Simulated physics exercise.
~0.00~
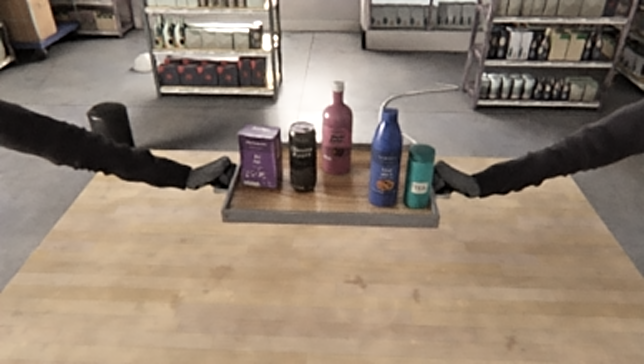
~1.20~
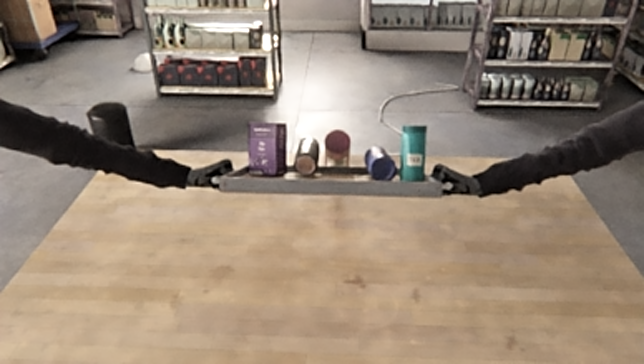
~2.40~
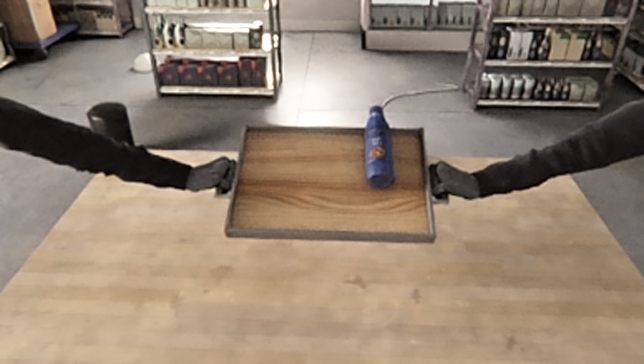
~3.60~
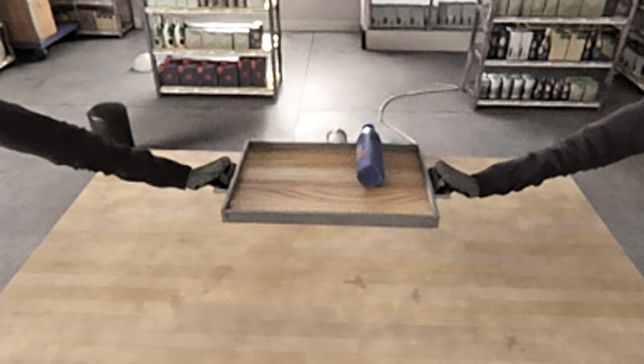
Two dark-sleeved, gloved arms reach in from left and right, holding a wood-bottomed tray with a grey rim above a pale wooden table, seen from the front and slightly above, with stocked shelves behind. On it stand a purple carton, a black can, a tall pink bottle, a blue bottle and a turquoise jar, left to right. The hands tip the tray's far edge down, and the things lean and topple. They then tilt it toward the viewer, showing only the blue bottle lying on it. Finally the tray levels, the blue bottle still on its side.
